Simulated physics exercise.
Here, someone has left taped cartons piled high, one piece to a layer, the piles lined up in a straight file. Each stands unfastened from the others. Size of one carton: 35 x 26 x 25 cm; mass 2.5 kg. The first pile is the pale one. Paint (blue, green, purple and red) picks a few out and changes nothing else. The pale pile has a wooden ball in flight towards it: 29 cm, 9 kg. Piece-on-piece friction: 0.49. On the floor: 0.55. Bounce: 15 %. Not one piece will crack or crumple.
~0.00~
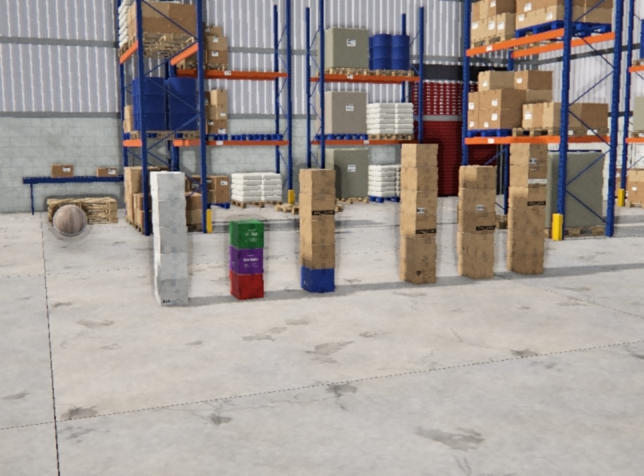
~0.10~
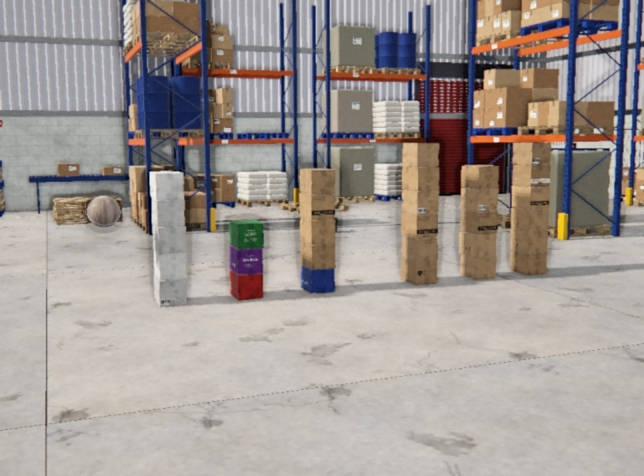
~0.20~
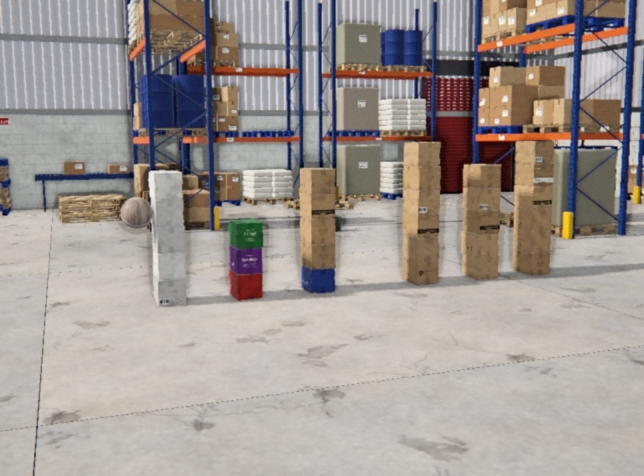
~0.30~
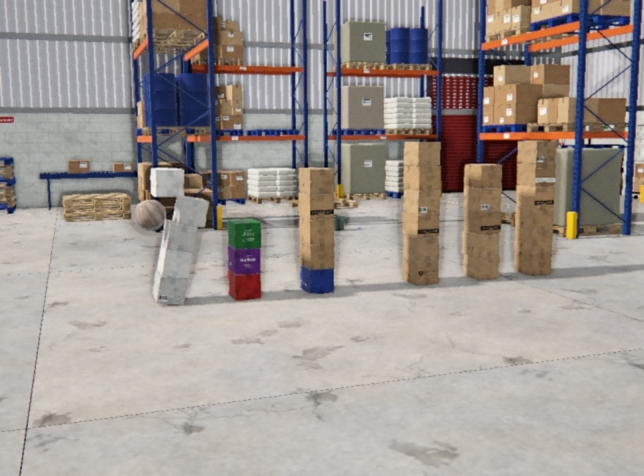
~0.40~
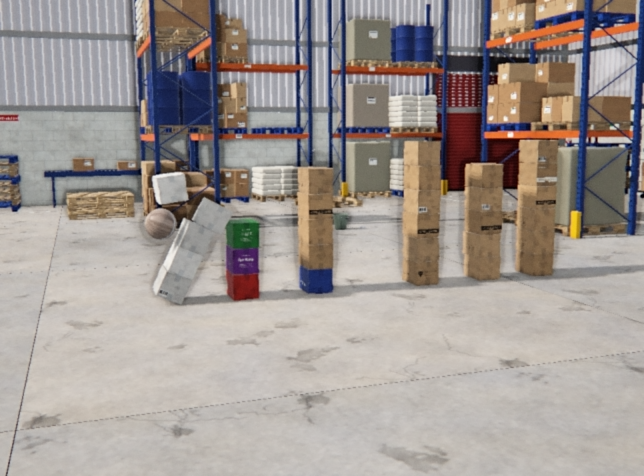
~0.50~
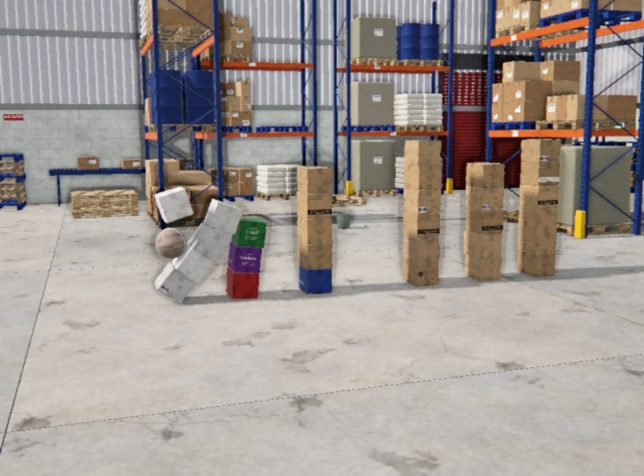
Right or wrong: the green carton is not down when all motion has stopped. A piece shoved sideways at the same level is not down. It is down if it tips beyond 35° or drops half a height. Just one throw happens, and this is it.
Wrong, it ends down.
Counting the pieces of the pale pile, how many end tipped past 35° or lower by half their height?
In total, 5 of the pale pieces.
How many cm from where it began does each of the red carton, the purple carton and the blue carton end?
The red one ends 10 cm from its start, the purple one 60 cm and the blue one 0 cm.
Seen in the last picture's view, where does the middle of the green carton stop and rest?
It ends up at about (291, 255) in the last picture.
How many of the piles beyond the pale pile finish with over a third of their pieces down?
1 in all.
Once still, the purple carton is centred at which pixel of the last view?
Its centre finishes around pixel (289, 279) in the last picture.
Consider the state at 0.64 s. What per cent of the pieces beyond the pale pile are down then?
0 per cent at that moment.
After 0.64 s, 5 of the pale pile down; none of the 25 other cartons down, 3 disturbed; green carton leaning 20°; purple carton leaning 20°.
After 0.92 s, 5 of the pale pile down; 1 of the 25 other cartons down; green carton leaning 11°, 8 cm lower; purple carton leaning 52°, 15 cm lower.
At rest (2.3 s), 5 of the pale pile down; 2 of the 25 other cartons down; green carton 24 cm lower; purple carton on its side; red carton shifted 9 cm. As the last picture would show them, middles, green carton near (291, 255), purple carton near (289, 279).
